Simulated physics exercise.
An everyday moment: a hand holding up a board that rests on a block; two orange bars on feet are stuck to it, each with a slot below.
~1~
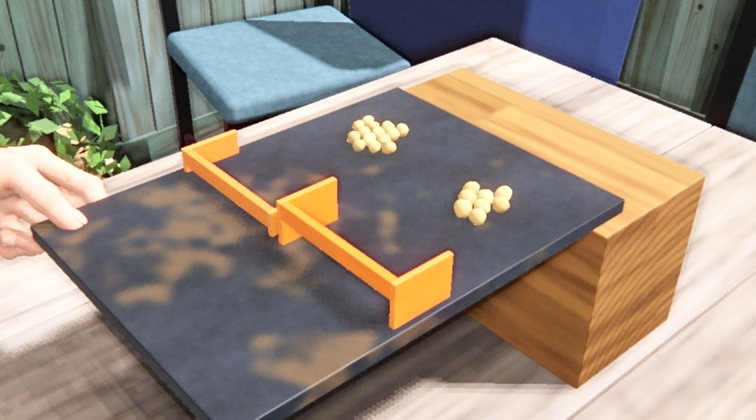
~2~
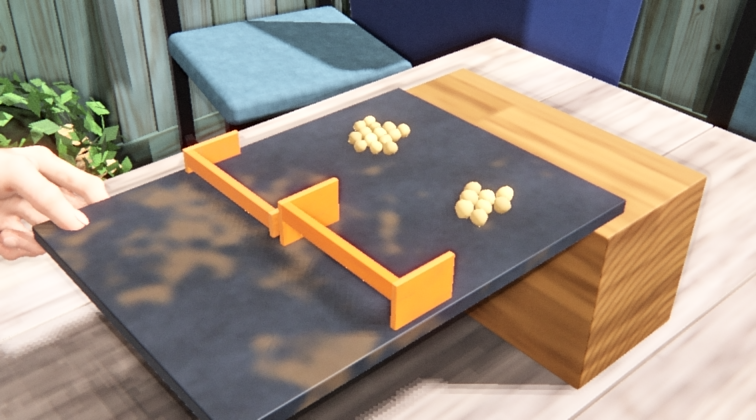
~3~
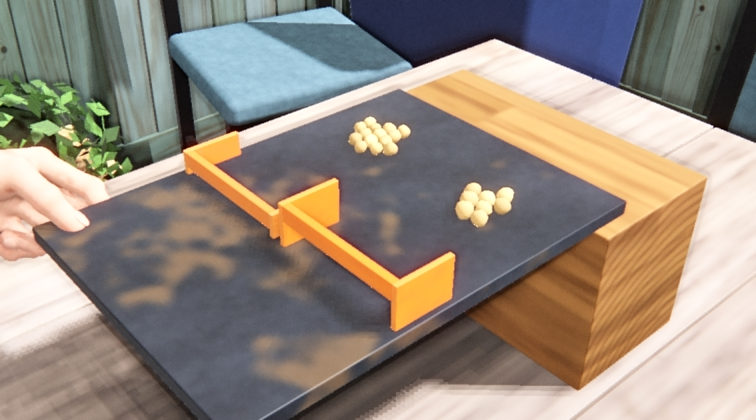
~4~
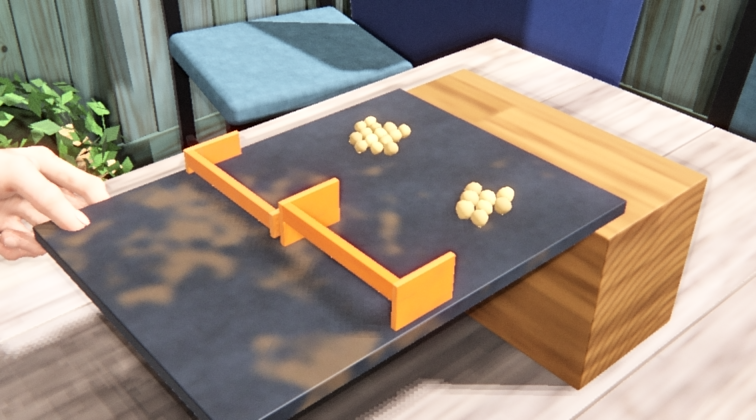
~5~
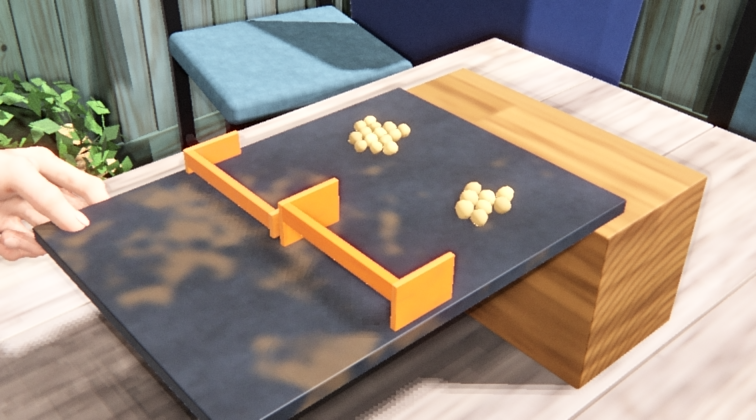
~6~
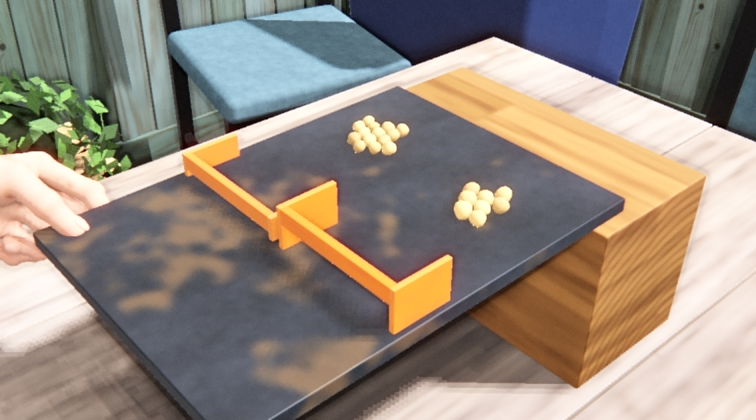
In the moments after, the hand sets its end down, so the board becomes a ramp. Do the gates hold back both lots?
Nearer batch: It rolls on past the gate. Farther batch: It ends behind the gate.
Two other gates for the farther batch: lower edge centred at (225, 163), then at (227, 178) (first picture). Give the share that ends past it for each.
In turn 100 and 100 in a hundred.
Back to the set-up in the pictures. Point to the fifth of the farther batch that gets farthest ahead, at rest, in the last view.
Near (249, 270).
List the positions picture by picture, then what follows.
The first frame shows held end of the board, level; block (513, 212), nearly half as high as the board is long; nearer batch (481, 207), a few dried chickpeas; farther batch (378, 134), a few dried chickpeas; nearer gate (336, 248), its slot higher than a piece; farther gate (228, 186), its slot lower than a piece.
The second frame shows held end of the board, level; farther batch (379, 134).
The third frame shows held end of the board, level; nearer batch (483, 208).
The fourth frame shows held end of the board, level; farther batch (380, 135).
The fifth frame shows held end of the board, level; nearer batch (483, 208).
The sixth frame shows held end of the board, down by 1°; block (514, 212); nearer batch (482, 208), not moving; farther batch (378, 134), not moving; nearer gate (335, 253); farther gate (228, 190).
Then, 0.51 s later than the last frame, board sloping at 12°; nearer batch where it was; farther batch where it was.
Then, 1.06 s later than the last frame, board sloping at 25°; nearer batch every one past its gate; farther batch has reached its gate.
Then, 1.71 s later than the last frame, board resting at 30°; nearer batch every one past its gate; farther batch has reached its gate.
When it is over, board resting at 30°; nearer batch every one past its gate; farther batch gathered behind its gate.
